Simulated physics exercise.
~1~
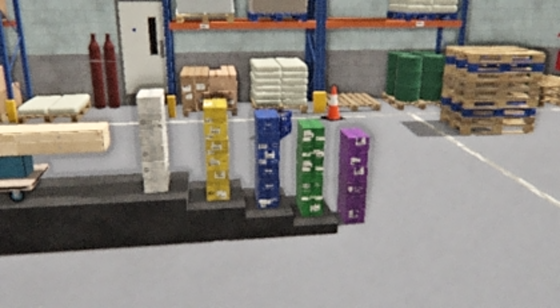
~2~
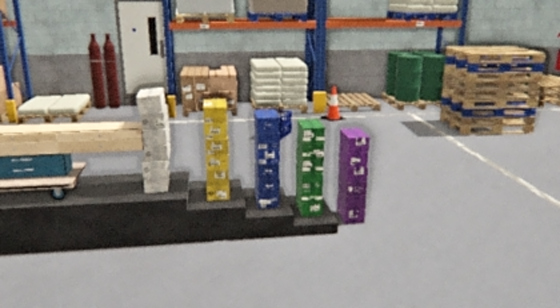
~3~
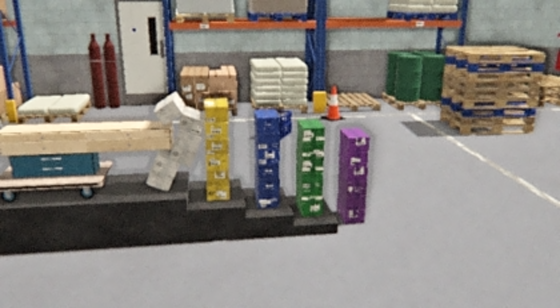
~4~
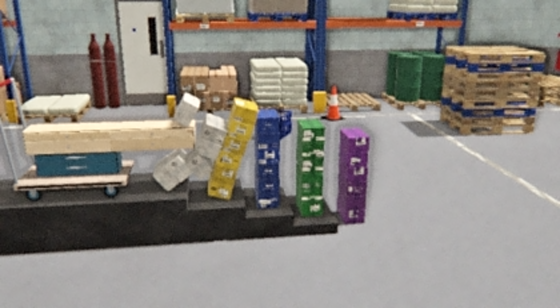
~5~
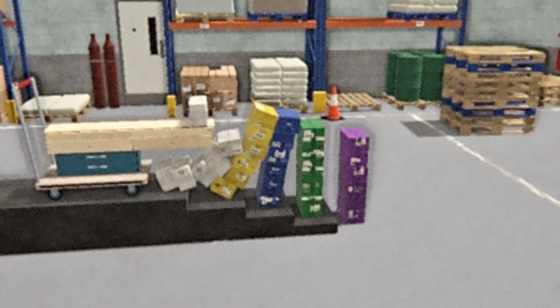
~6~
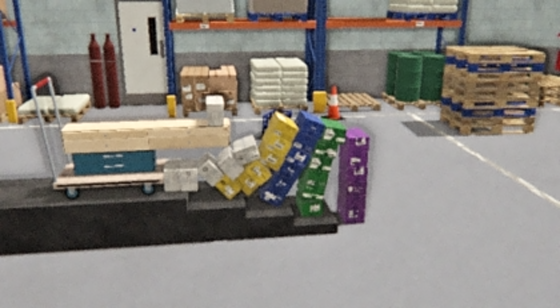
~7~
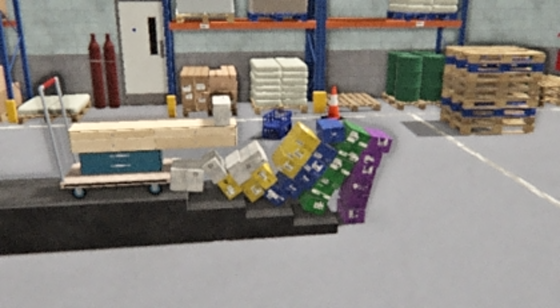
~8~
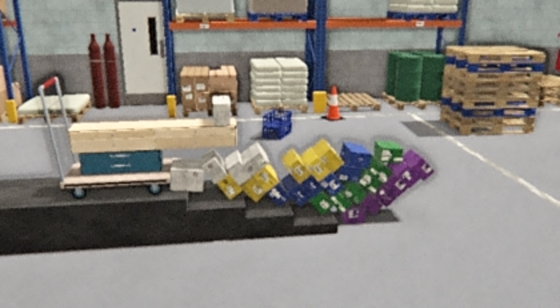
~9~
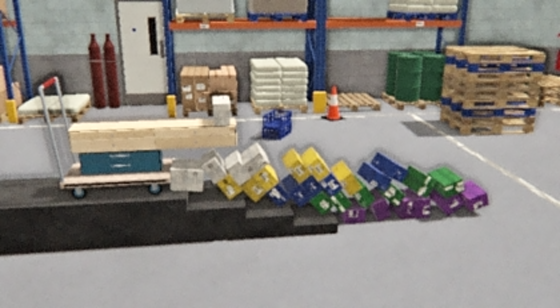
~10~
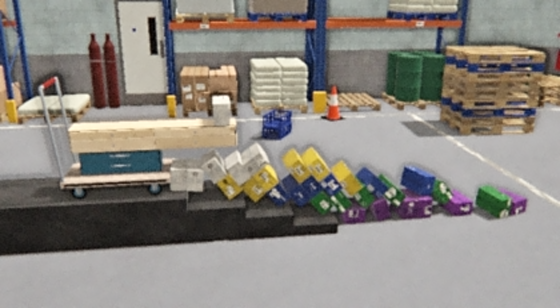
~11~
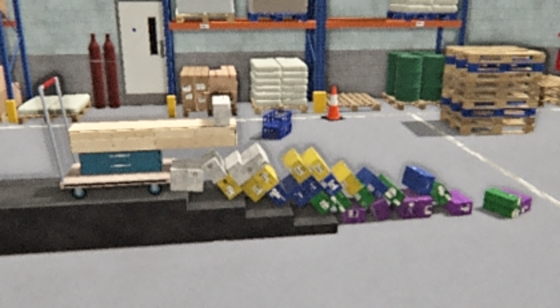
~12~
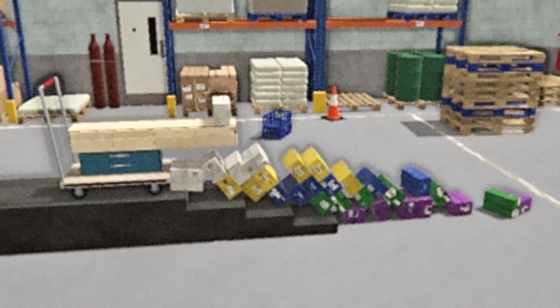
In a warehouse with racking, pallets and an orange cone behind, a still camera looks across at dark steps descending to the right. Five tall stacks of parcels stand along them, white, yellow, blue, green and purple, as a trolley carrying a long pale case rolls in from the left. The jutting case hits the white stack, which buckles and topples into the yellow one. The yellow, blue, green and purple stacks lean over in turn and collapse rightward. The trolley stops, and the parcels settle in a jumbled row down the steps and across the floor.
